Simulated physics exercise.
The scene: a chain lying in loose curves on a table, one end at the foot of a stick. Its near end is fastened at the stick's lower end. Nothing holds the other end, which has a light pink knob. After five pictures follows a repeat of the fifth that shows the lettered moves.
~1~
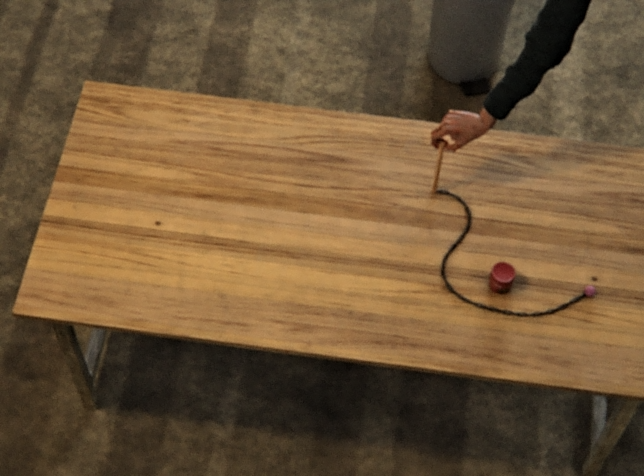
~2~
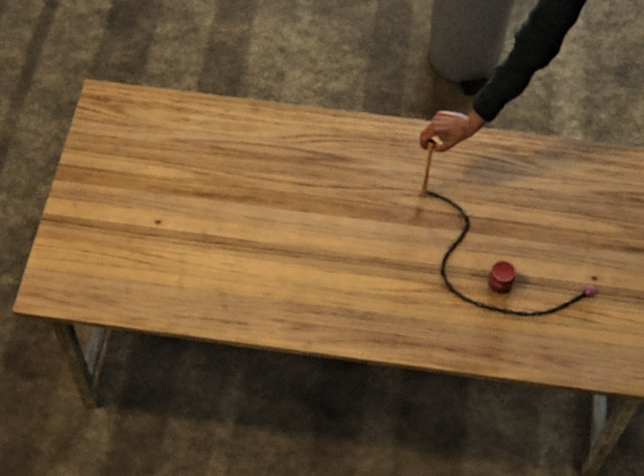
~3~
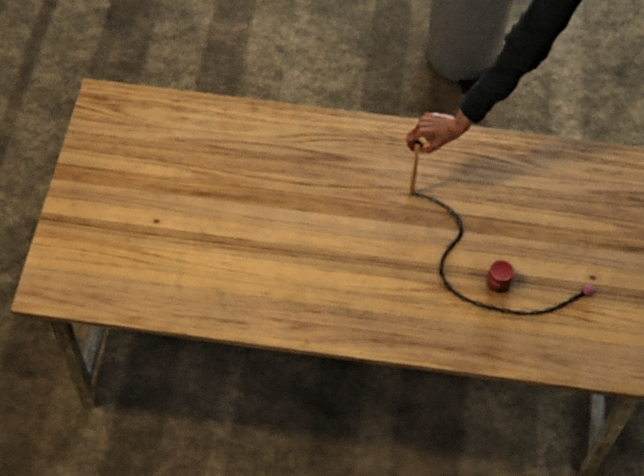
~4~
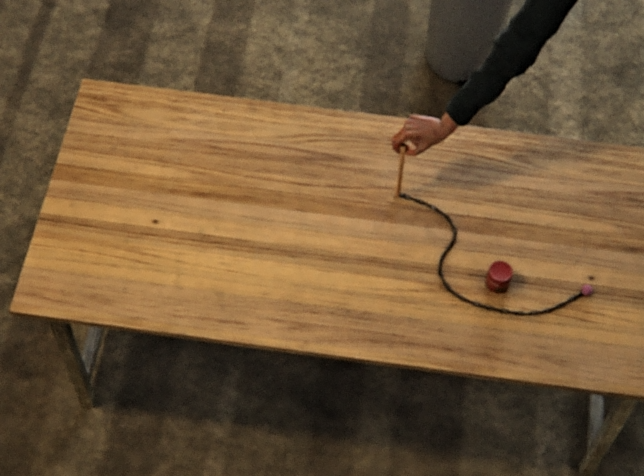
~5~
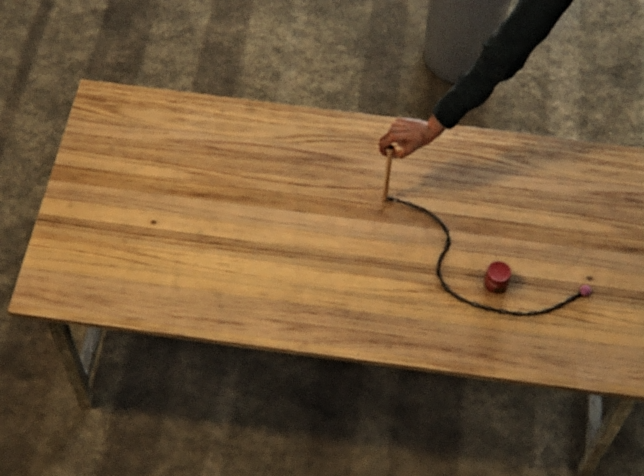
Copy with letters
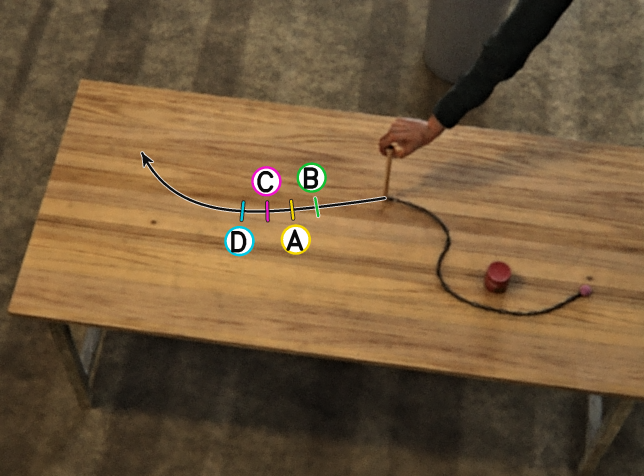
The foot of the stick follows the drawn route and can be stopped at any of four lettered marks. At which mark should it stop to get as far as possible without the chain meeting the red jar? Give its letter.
B.
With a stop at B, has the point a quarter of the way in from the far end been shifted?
Yes.
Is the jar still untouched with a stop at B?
Yes.
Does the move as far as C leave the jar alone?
No.
On the marked copy, A at (292, 210); B at (317, 207); C at (267, 211); D at (243, 211); the route from (385, 198) via (247, 211) to (142, 153).
With B. Early on, foot of the stick (361, 202), middle of the chain (449, 292), free end (585, 291).
Further on, foot of the stick (338, 205), middle of the chain (452, 287), free end (585, 291).
At the end, foot of the stick (317, 208), middle of the chain (446, 275), free end (583, 292); nothing has been touched.
As for the rest, A brings the chain against the jar; C brings the chain against the jar; D brings the chain against the jar.
